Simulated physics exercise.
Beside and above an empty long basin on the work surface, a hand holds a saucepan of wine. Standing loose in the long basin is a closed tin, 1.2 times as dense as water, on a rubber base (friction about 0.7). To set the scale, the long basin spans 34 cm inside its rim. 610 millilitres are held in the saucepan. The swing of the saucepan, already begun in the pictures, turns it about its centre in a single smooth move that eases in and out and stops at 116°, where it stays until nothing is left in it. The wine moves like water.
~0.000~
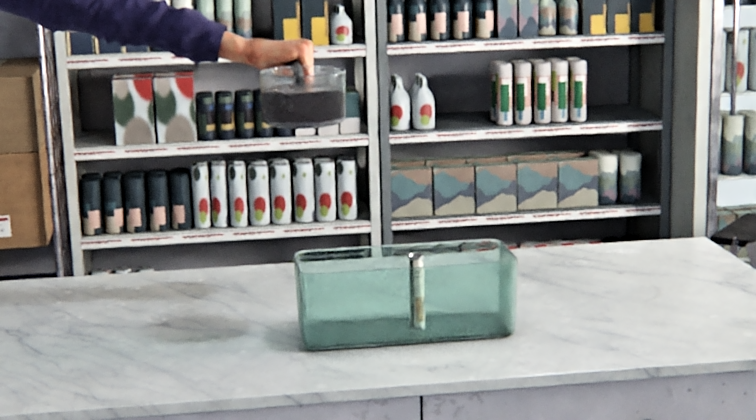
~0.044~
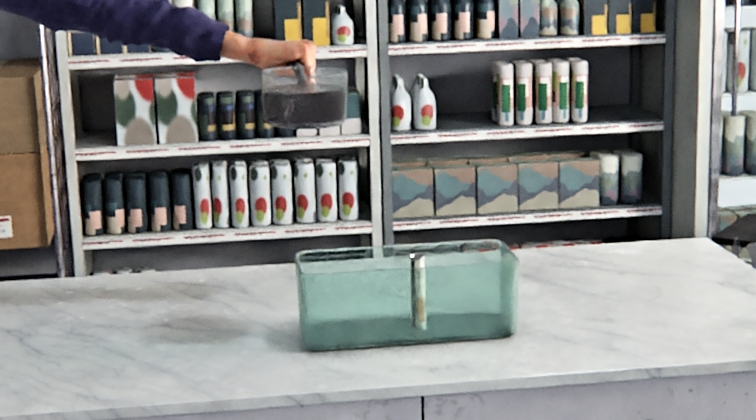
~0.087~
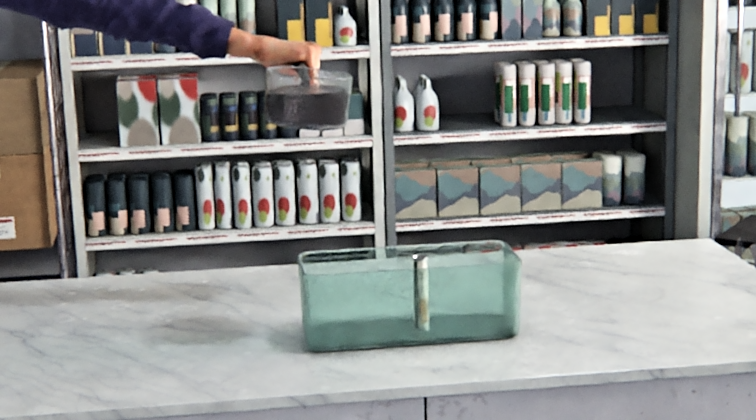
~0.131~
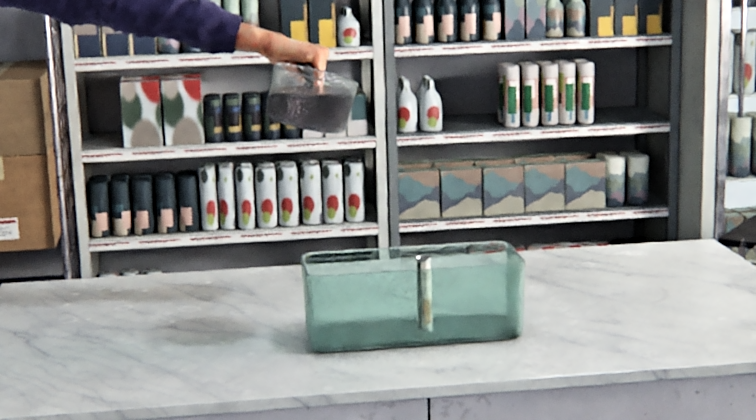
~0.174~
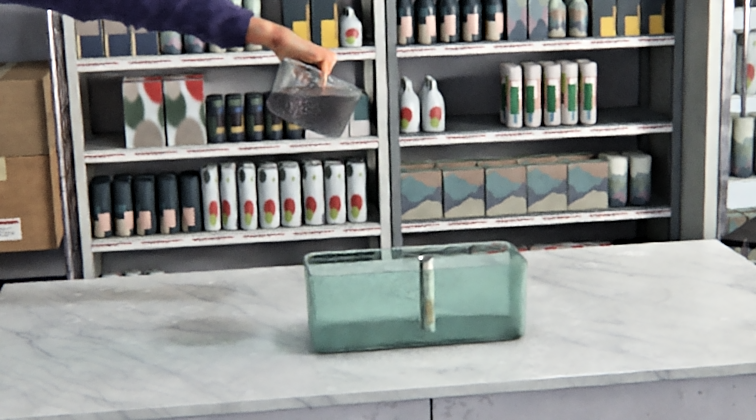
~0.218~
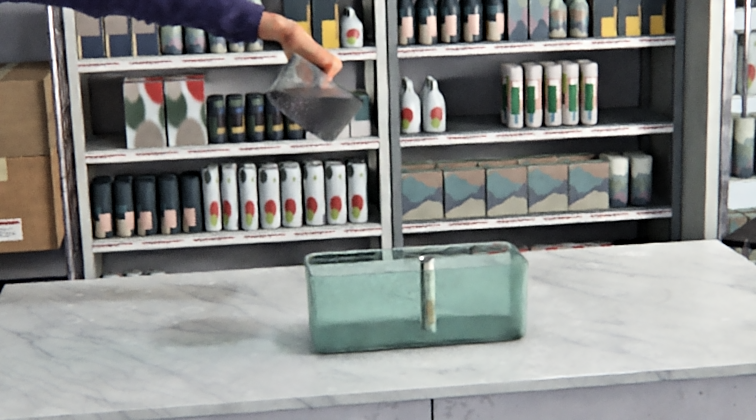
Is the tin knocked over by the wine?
Yes.
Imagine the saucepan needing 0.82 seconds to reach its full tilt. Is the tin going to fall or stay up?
Well, the tin simply tips.
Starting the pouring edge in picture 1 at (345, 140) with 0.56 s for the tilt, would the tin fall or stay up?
Result: Tin upright.
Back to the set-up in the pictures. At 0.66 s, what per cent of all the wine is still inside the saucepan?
Some 3 per cent.
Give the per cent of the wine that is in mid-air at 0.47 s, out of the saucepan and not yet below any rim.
Around 72 percent.
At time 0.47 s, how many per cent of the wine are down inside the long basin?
Around 5 percent.
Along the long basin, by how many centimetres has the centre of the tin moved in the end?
The tin's middle ends up about 8.5 cm along the basin.
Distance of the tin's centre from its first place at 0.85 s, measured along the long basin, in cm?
Estimate: Around 4 cm.
Then, 0.47 s in, the tilt is 109° and 23 per cent is still to pour; the tin stands where it began.
Then, 0.66 s in, the tilt is 116° and 3 per cent is still to pour; the tin leans 5°.
Then, 0.85 s in, the tilt is 116° and 0 per cent is still to pour; the tin leans 19°.
Then, 1.06 s in, the tilt is 116° and 0 per cent is still to pour; the tin lies on its side.
Finally, the tin lies on its side.
